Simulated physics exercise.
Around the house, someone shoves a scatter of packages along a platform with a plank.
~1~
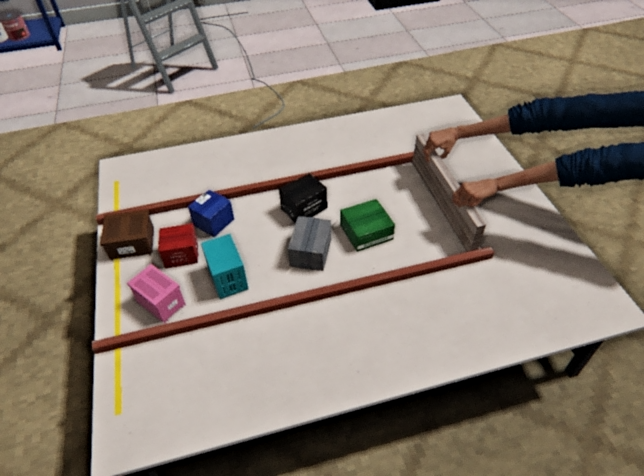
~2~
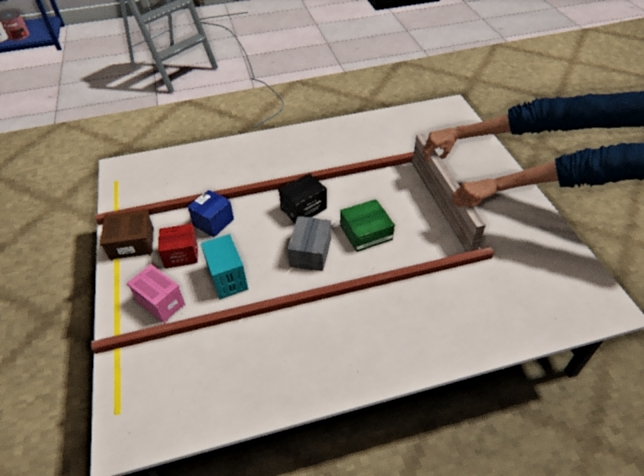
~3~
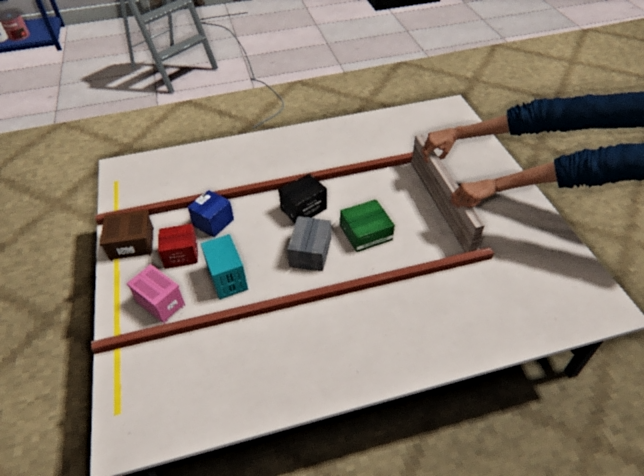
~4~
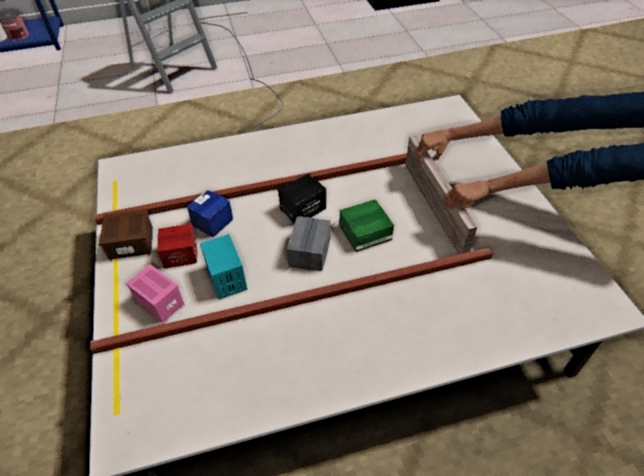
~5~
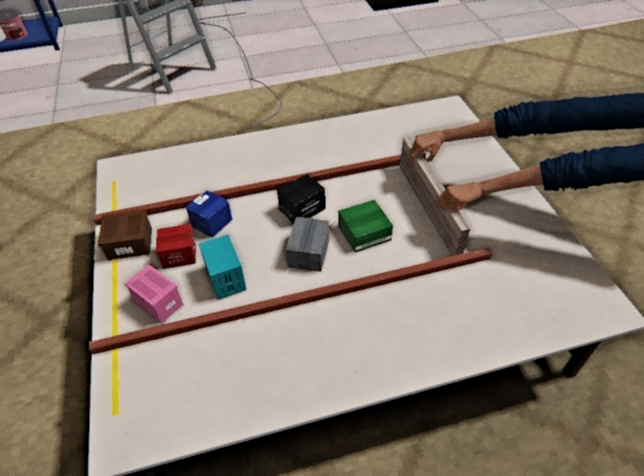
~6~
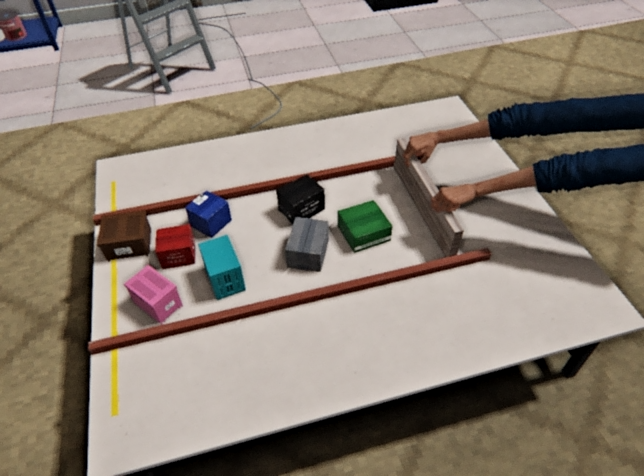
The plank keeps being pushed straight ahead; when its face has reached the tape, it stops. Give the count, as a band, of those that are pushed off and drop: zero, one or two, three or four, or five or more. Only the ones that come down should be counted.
Those that drop number five or more.
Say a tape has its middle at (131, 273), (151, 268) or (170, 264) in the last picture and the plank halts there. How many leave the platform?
The counts: 6, 6 and 3.
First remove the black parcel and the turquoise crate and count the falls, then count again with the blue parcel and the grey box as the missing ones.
First 5, then 6.
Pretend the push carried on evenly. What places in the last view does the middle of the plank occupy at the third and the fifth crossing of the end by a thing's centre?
(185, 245), then (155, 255).
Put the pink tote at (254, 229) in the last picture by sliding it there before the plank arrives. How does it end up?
Started there, the object drops over the edge.
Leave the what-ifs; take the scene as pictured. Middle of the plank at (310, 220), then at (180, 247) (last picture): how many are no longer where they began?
The count is 3 at the first point and 8 at the second.
A little later, none off yet; brown tote at rest near (126, 236); pink tote at rest near (154, 295); red box at rest near (176, 247).
Next, none off yet; brown tote moving near (122, 236); pink tote shifted about its own width near (102, 313); red box shifted a little near (164, 248).
When it is over, the number that fall off is five or more; down, green box, black parcel, grey box, turquoise crate, blue parcel, red box, pink tote and brown tote.
